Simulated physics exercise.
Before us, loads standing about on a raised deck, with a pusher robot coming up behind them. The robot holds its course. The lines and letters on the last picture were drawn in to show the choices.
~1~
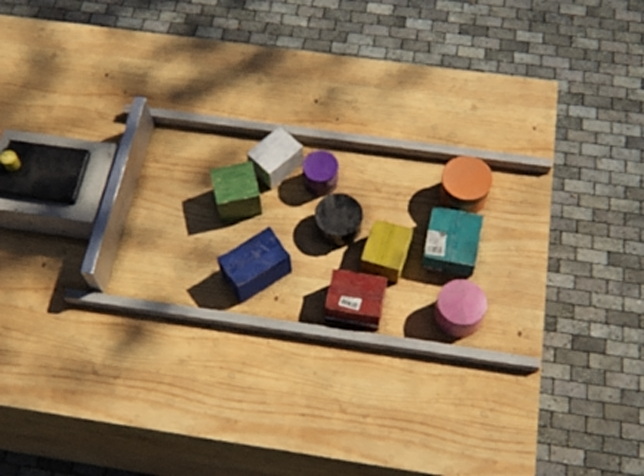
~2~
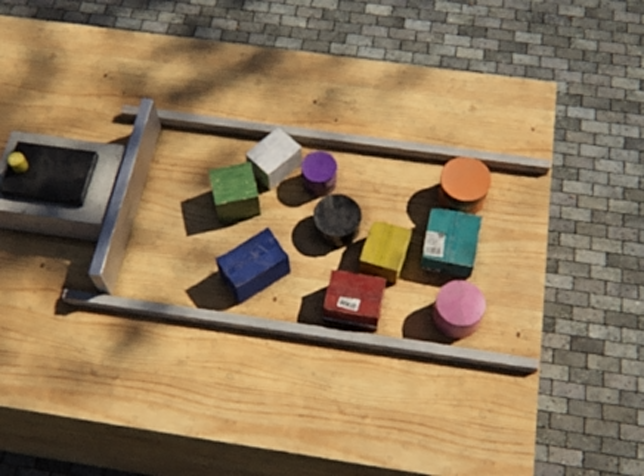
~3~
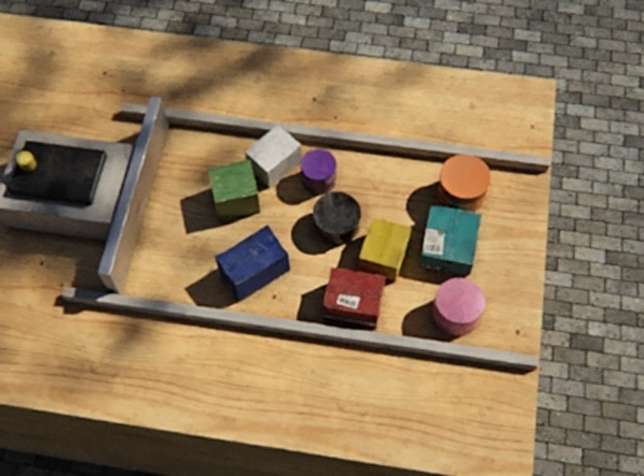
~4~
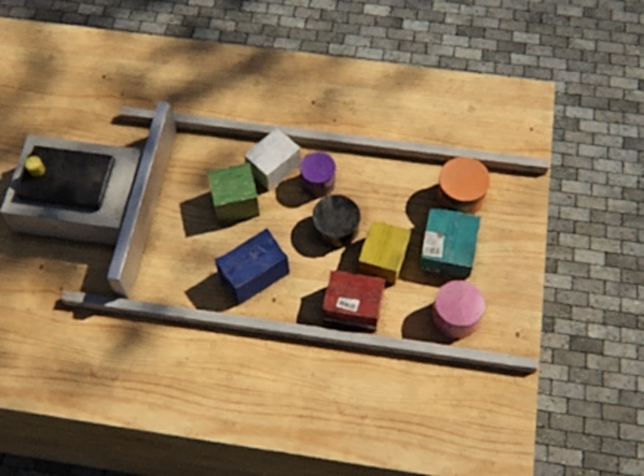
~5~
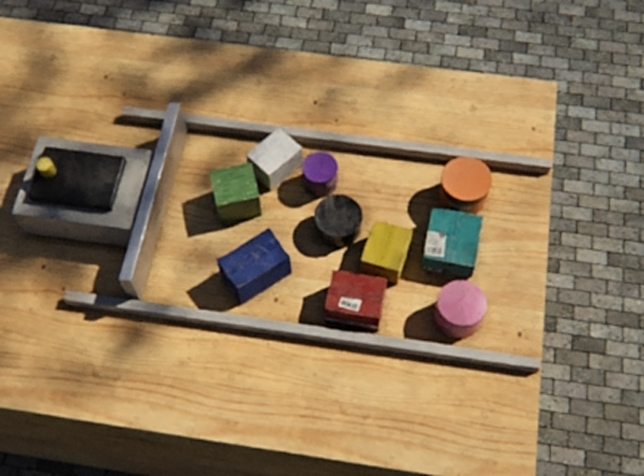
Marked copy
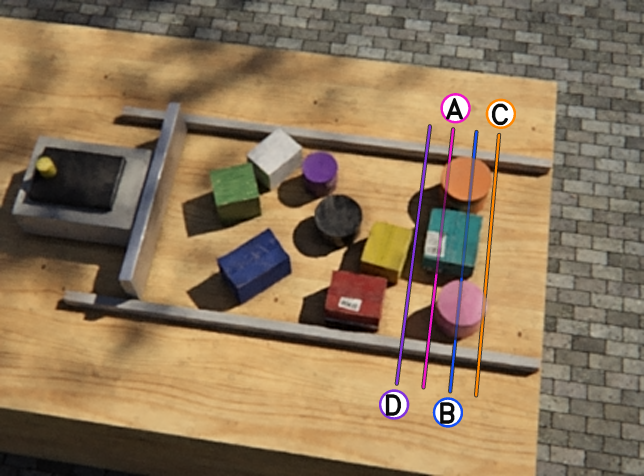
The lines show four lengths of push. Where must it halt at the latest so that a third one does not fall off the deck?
No third one falls up to A.
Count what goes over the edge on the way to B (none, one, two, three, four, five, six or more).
Three.
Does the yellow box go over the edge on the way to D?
No.
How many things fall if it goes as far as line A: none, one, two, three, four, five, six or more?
Two.
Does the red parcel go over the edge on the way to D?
No.
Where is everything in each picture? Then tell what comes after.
In the first frame, red parcel (356, 299); pink canister (460, 309); purple pail (321, 174).
In the second frame, robot (56, 173); green crate (235, 193).
In the third frame, robot (64, 172); white crate (274, 156).
In the fourth frame, robot (73, 177); black pail (336, 221).
In the fifth frame, robot (84, 178); turquoise parcel (452, 243); red parcel (356, 301); pink canister (460, 310).
On the marked copy, A at (439, 249); B at (464, 253); C at (488, 256); D at (415, 246).
With A. Early on, robot (185, 192); white crate (291, 160); blue box (282, 267).
Further on, robot (287, 205); turquoise parcel (478, 249); pink canister (471, 312).
At the end, robot (367, 216); pink canister over the edge; turquoise parcel over the edge; two fallen.
As for the rest, B drops three; C drops six; D is within the limit but short.
